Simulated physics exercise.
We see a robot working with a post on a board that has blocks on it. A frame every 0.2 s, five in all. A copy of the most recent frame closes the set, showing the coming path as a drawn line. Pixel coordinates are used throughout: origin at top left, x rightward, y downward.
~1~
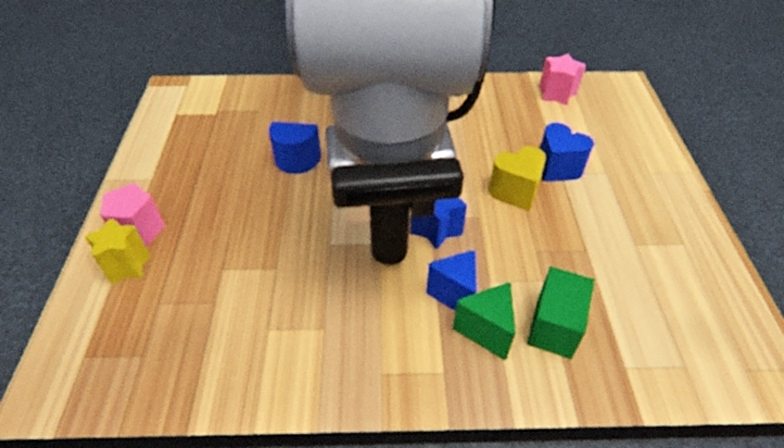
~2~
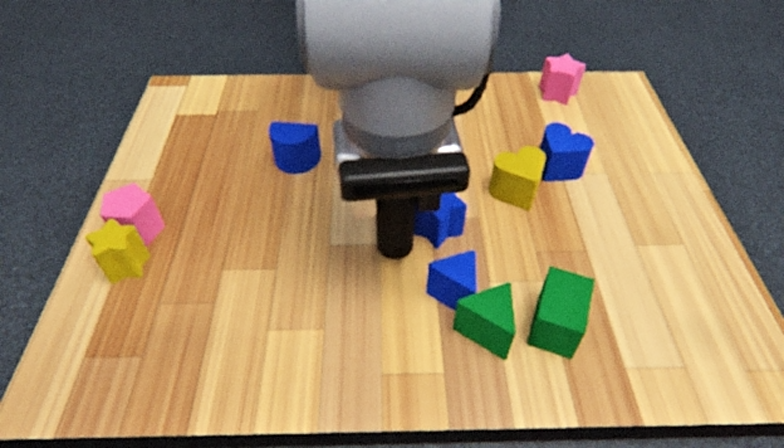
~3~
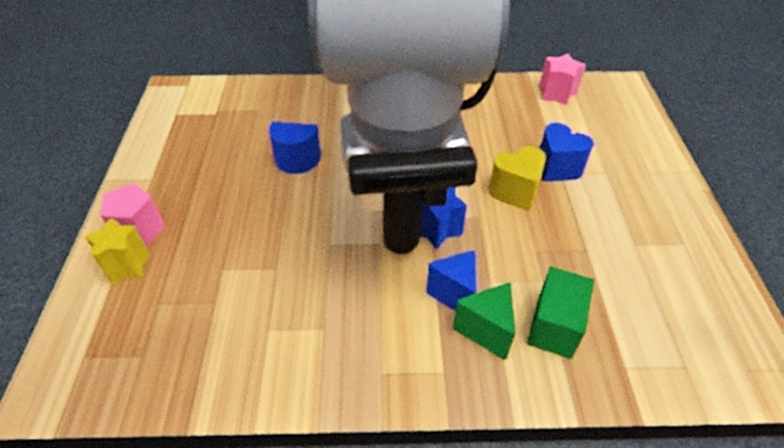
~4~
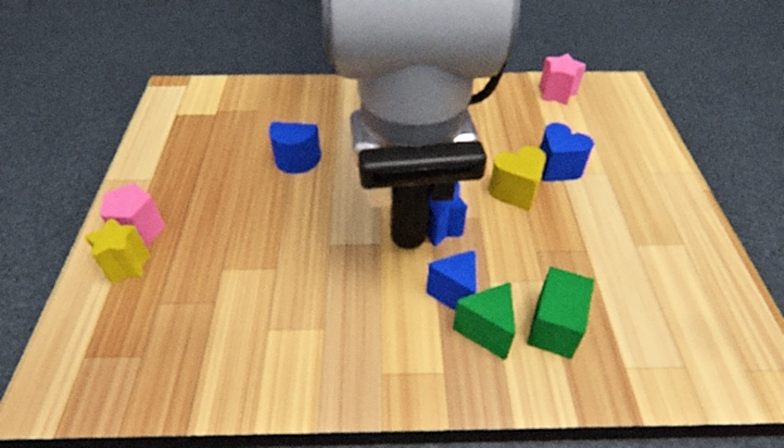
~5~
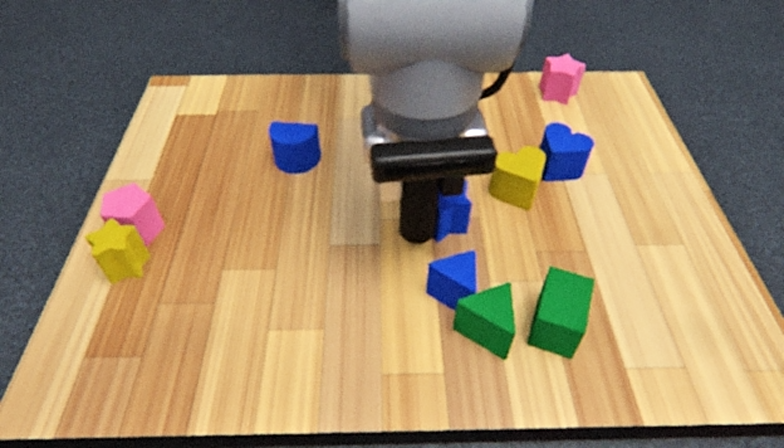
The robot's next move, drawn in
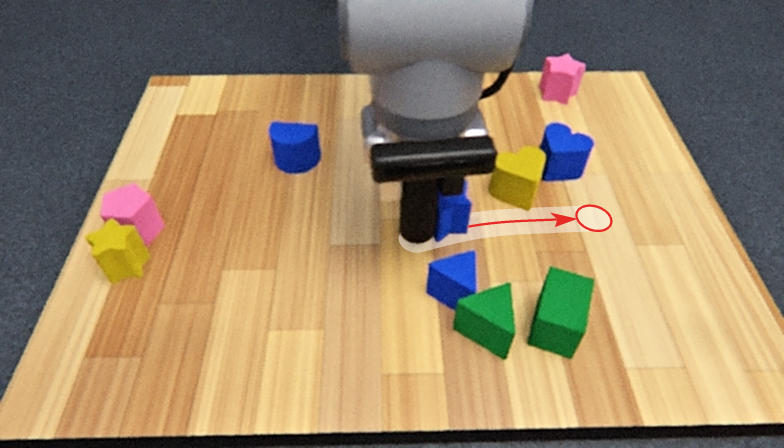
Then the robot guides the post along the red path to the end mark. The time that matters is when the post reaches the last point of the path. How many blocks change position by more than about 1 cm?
The number will come to 2.
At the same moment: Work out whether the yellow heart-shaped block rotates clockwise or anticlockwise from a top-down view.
Clockwise, from overhead.
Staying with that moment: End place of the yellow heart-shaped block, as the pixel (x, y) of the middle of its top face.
That would be at about pixel (531, 149).
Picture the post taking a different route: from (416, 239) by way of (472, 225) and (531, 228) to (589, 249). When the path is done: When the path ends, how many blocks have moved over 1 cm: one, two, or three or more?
Of all the blocks, two travel more than a centimetre.
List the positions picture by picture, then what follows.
The first picture shows lower end of the post (390, 251), tops of blocks, blue star block partly hidden, blue triangular piece (459, 268), yellow heart-shaped block (523, 162), blue heart-shaped block (567, 138).
The second picture shows post (395, 245), blocks as before.
The third picture shows post (401, 240), blocks as before.
The fourth picture shows post (409, 235), blue star block partly hidden.
The fifth picture shows post (417, 230), blue star block partly hidden, blue triangular piece (459, 268), yellow heart-shaped block (523, 162), blue heart-shaped block (567, 138).
The drawn path runs from (416, 239) by way of (504, 222) to (594, 218).
On the path given first. One third of the way, post (477, 217); blue star block (488, 171), turned 35° anticlockwise; yellow heart-shaped block (526, 159).
Two thirds of the way, post (537, 212); blue star block (496, 167), turned 70° anticlockwise; yellow heart-shaped block (531, 149), turned 30° clockwise; blue heart-shaped block (571, 137).
At the end, post (597, 210); blue star block (496, 167), turned 70° anticlockwise; blue triangular piece not moved; yellow heart-shaped block (531, 149), turned 30° clockwise; blue heart-shaped block (571, 137).
